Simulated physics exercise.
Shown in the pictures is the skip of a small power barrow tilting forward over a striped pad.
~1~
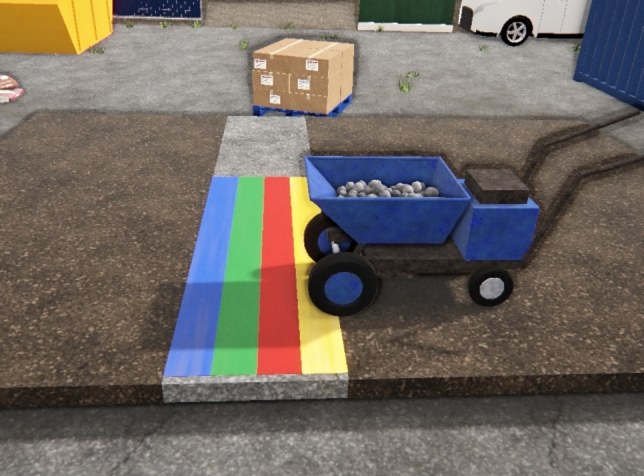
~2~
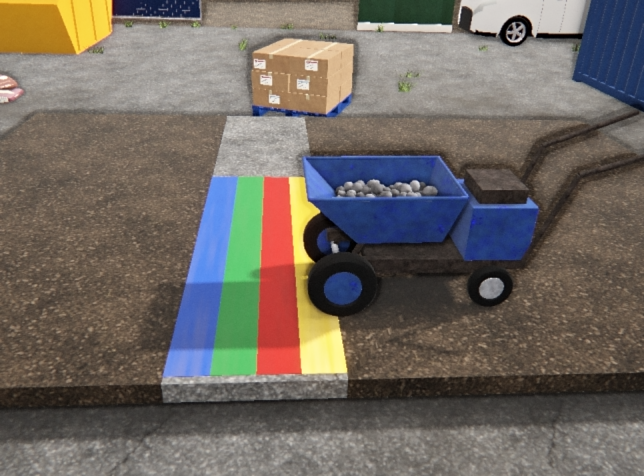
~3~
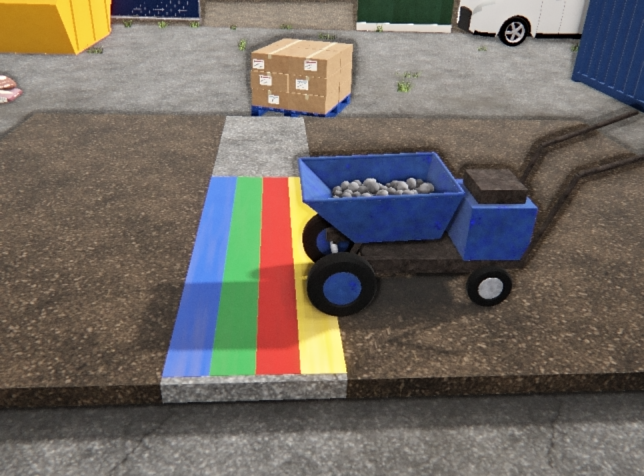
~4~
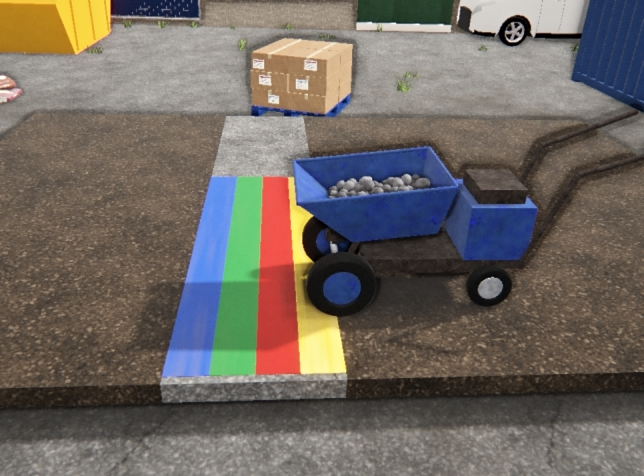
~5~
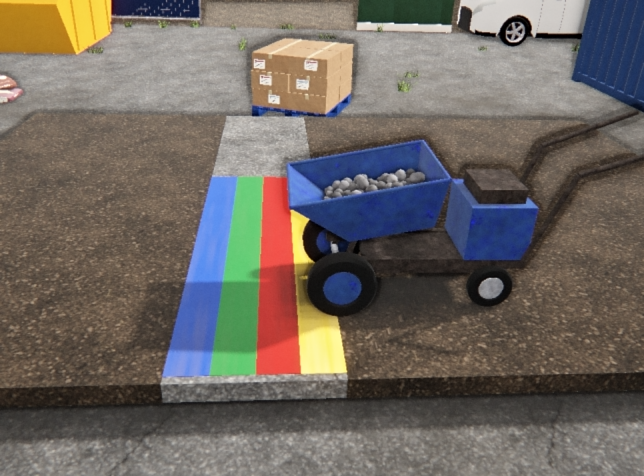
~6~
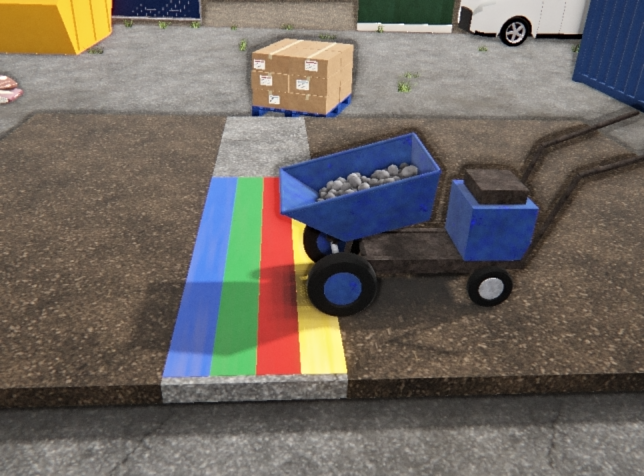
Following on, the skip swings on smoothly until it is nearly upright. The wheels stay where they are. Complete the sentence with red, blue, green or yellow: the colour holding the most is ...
The colour holding the most is blue.
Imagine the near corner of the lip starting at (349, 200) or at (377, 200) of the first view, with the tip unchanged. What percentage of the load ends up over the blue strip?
30 %, then 20 %.
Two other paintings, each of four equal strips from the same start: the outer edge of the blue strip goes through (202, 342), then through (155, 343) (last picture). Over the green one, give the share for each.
First 0 in a hundred, then 20 in a hundred.
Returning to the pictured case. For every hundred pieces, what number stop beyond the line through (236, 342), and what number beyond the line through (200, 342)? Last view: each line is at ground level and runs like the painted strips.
I reckon some 100 per cent and some 70 per cent.
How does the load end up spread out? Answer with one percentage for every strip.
Percentages: Yellow 0, red 0, green 15, blue 45.
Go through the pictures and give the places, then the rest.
In the first picture, lip of the skip at (311, 200), level; top of the load at (383, 201), round cobbles; yellow strip at (321, 336); red strip at (279, 337); green strip at (237, 337); blue strip at (194, 338).
In the second picture, lip of the skip at (309, 200), level; top of the load at (394, 195).
In the third picture, lip of the skip at (305, 202), tipped barely; top of the load at (400, 195).
In the fourth picture, lip of the skip at (298, 204), tipped a little; top of the load at (396, 192).
In the fifth picture, lip of the skip at (291, 208), tipped a little; top of the load at (403, 187).
In the sixth picture, lip of the skip at (282, 213), tipped clearly; top of the load at (396, 182); yellow strip at (320, 336); red strip at (278, 337); green strip at (236, 338); blue strip at (194, 339).
Soon after the last picture, skip tipped steeply; all in the skip.
A little later, skip tipped right over; about two thirds in the skip; a small part over the green strip; about a quarter over the blue strip; a stray few off the paint.
Later still, skip tipped right over; a small part over the green strip; about half over the blue strip; about a third off the paint.
At rest, skip tipped right over; none over the yellow strip; none over the red strip; a small part over the green strip; about half over the blue strip; about a third off the paint.
